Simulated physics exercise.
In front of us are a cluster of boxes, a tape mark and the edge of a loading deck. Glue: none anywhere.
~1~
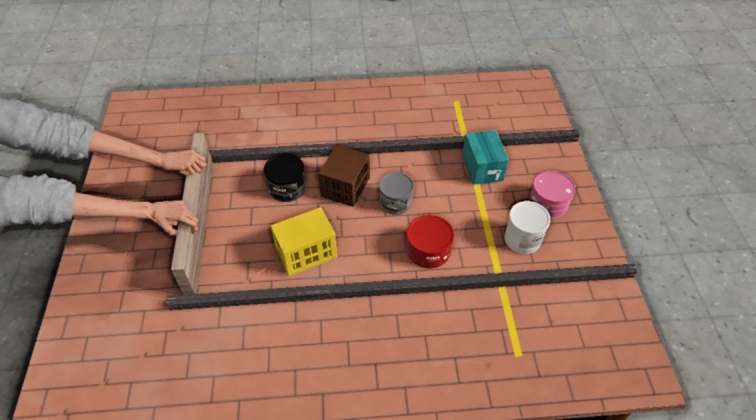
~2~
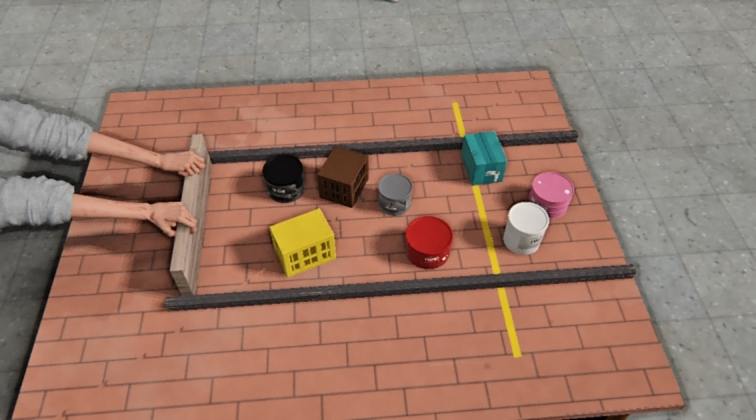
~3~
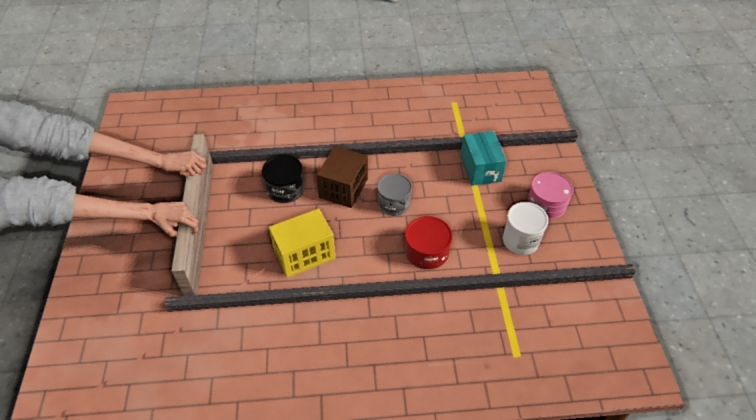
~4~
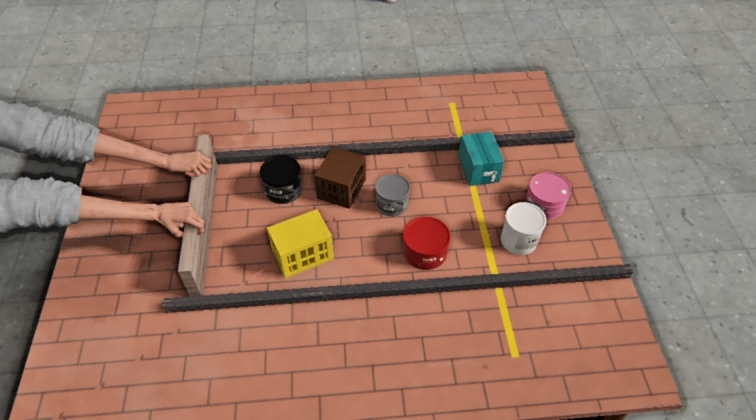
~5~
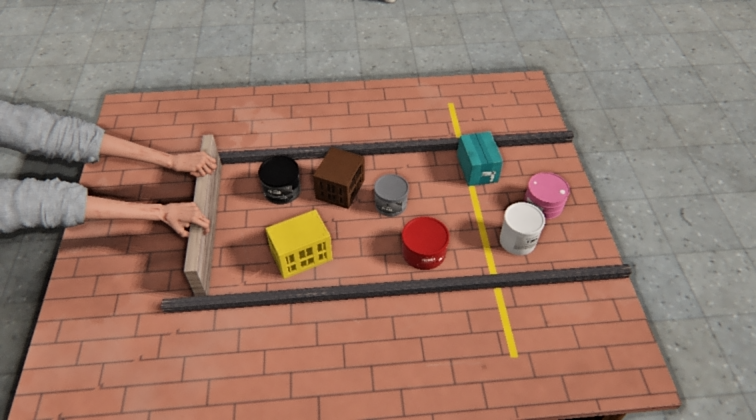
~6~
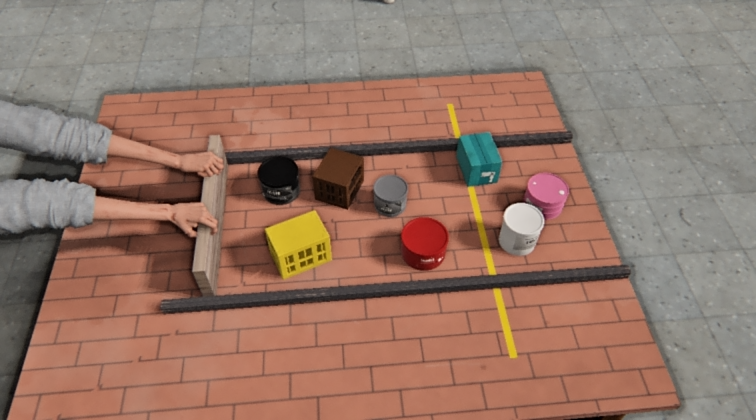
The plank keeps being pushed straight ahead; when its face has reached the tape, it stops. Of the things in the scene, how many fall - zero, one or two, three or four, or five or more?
The edge claims nothing.
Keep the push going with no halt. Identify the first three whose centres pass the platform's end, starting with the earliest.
Going first is the white pail, next the red pail, last the pink canister.
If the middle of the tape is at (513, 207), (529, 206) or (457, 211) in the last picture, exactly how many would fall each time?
The counts would be 1, 1 and 0.
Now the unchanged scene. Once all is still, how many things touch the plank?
Contact count: 3.
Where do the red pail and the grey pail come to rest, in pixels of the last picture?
Final centres, first then second: (563, 242), (528, 214).
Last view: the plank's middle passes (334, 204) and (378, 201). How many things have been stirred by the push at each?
At that stage 4; at the next, 5.
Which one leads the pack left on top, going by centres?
White pail, foremost.
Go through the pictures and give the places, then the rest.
Pink canister (552, 195); white pail (526, 228); turquoise parcel (485, 157); plank (195, 211); tape (482, 208), in the first picture.
White pail (525, 229); grey pail (395, 195), in the second picture.
Turquoise parcel (483, 158); yellow crate (303, 243), in the third picture.
Pink canister (547, 195); red pail (426, 244), in the fourth picture.
White pail (521, 229); plank (205, 212), in the fifth picture.
Pink canister (545, 196); white pail (520, 230); turquoise parcel (479, 159); plank (213, 212); tape (477, 209), in the sixth picture.
Soon after, none off yet; pink canister at rest near (545, 196); white pail at rest near (520, 230); turquoise parcel at rest near (479, 159).
After that, none off yet; pink canister at rest near (545, 196); white pail displaced about its own width near (550, 228); turquoise parcel displaced a little near (491, 157).
In the end, the number that fall off is zero.
